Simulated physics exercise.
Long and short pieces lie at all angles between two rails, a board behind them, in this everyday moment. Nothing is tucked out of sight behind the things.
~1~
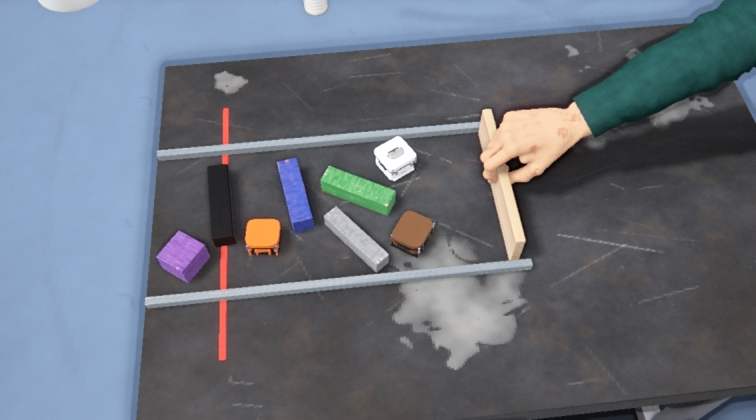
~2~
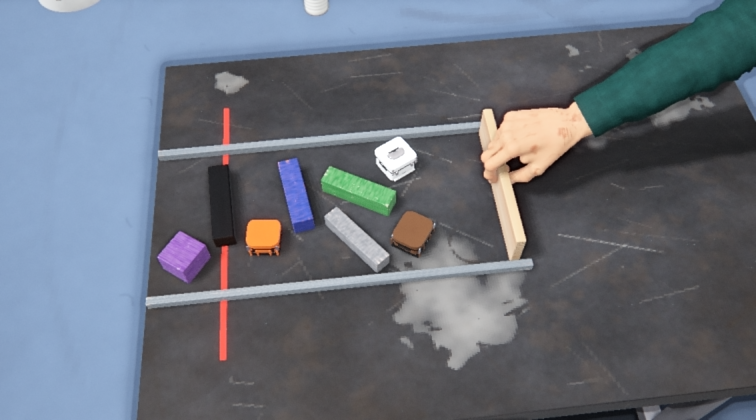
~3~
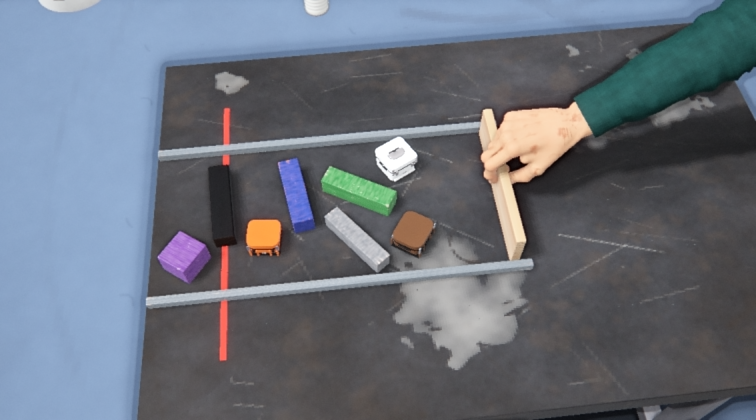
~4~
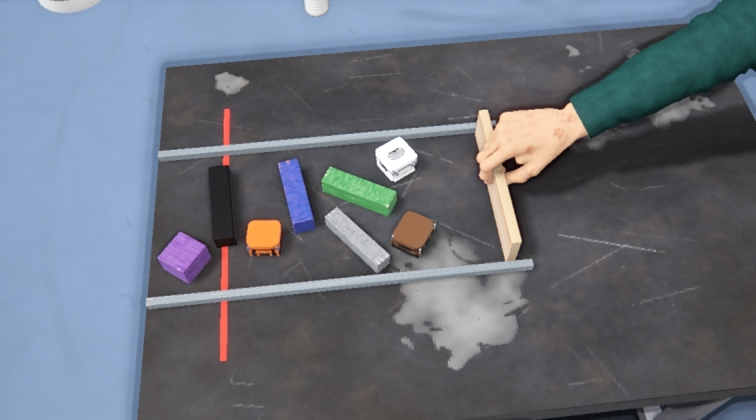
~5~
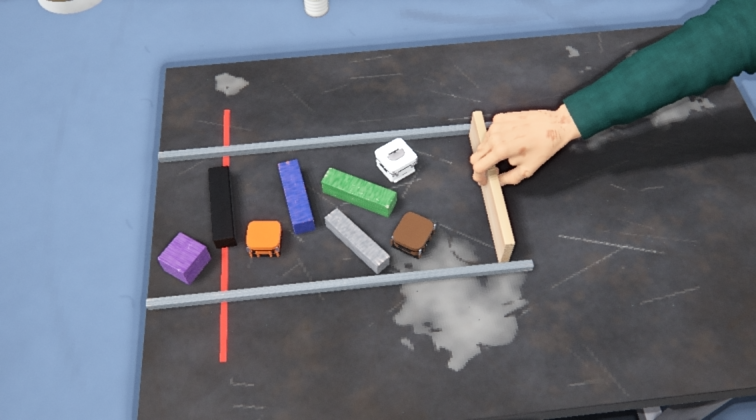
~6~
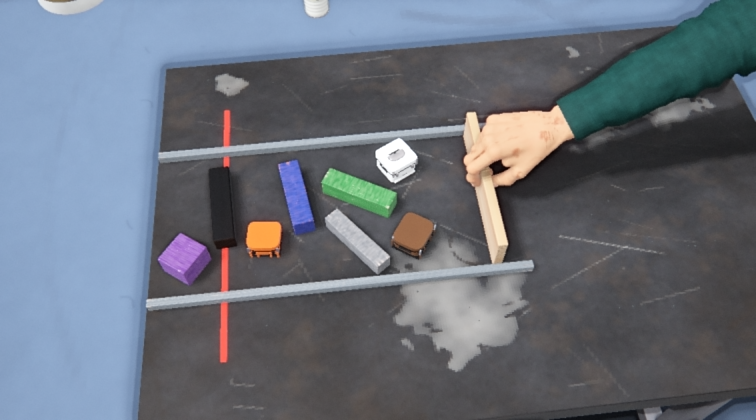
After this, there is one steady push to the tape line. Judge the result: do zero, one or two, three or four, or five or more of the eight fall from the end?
Off the edge: One or two.
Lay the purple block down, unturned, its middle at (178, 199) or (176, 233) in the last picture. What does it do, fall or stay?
Well, in the first try it leaves the top, and in the second it leaves the top.
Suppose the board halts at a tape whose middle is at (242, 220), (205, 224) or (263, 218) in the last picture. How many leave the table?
Down on the floor: 1, 4 and 0.
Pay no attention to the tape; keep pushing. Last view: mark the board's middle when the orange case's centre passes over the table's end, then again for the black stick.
Roughly (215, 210); roughly (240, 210).
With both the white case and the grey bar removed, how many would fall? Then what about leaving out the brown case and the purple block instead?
Well, the first time you'd get 1, and the next time 1.
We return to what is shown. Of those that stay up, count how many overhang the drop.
2.
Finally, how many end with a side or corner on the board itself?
Contact count: 3.
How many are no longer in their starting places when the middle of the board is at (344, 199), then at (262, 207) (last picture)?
Well, it's 6 at the first one and 8 at the second.
Soon after, none off yet; purple block at rest near (185, 259); black stick at rest near (223, 207); orange case at rest near (265, 240).
After that, none off yet; purple block at rest near (184, 260); black stick displaced a little near (208, 208); orange case displaced about its own width near (230, 252).
In the end, the number that fall off is one or two; gone, black stick and purple block.
